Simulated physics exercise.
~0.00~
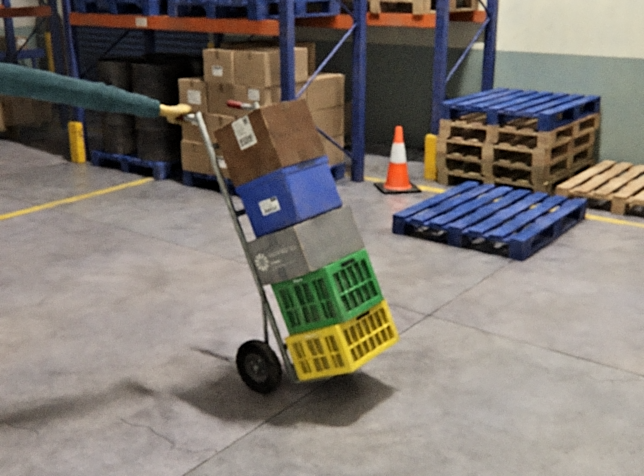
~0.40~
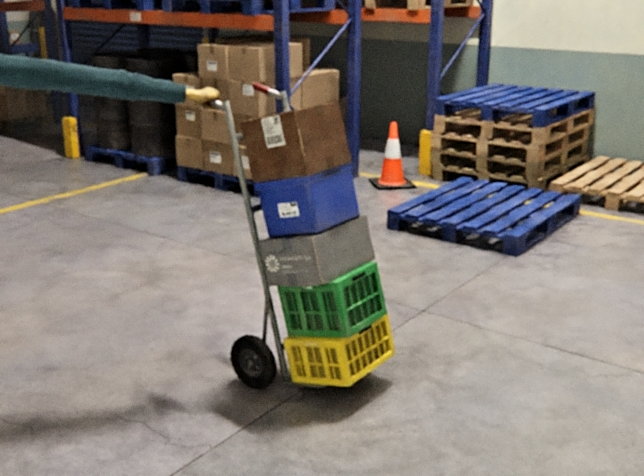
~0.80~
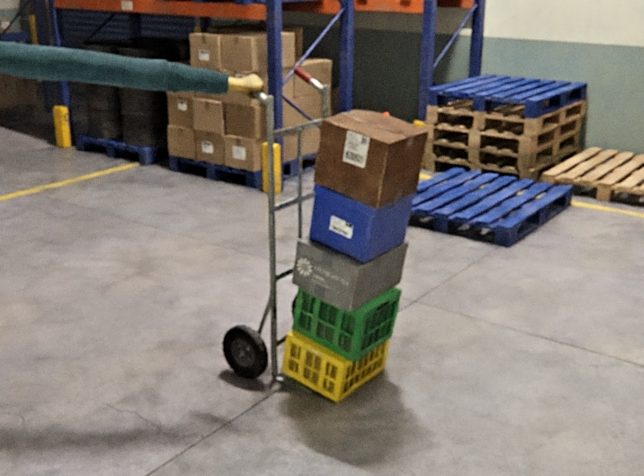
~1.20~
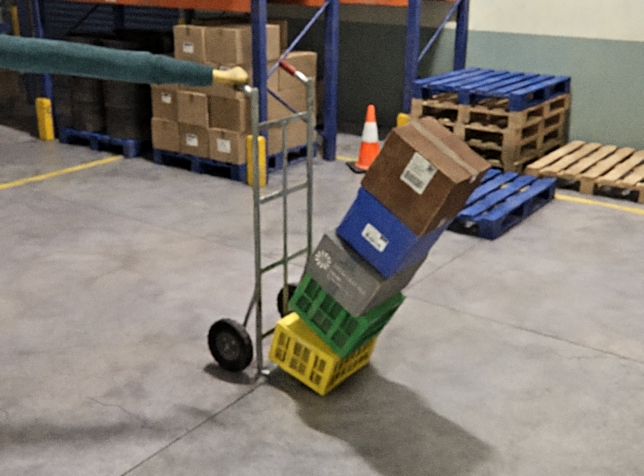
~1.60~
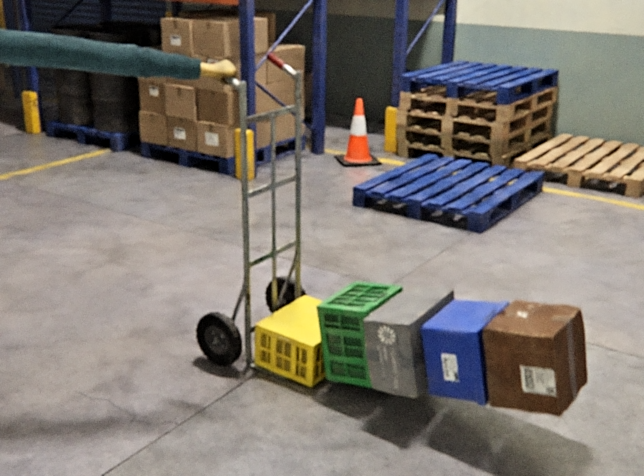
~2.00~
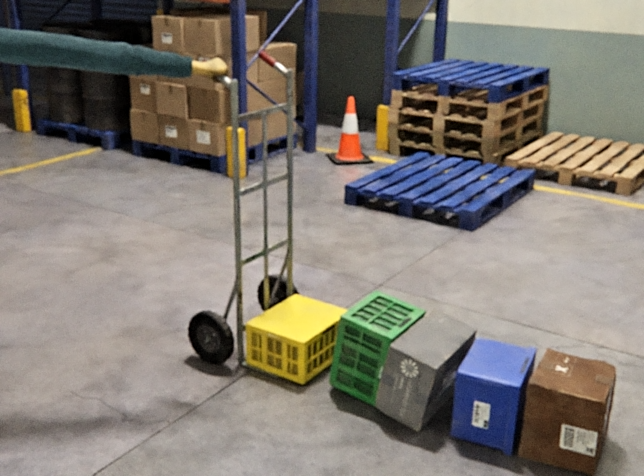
A leaning hand truck swings upright, and its stacked load topples right across the floor.
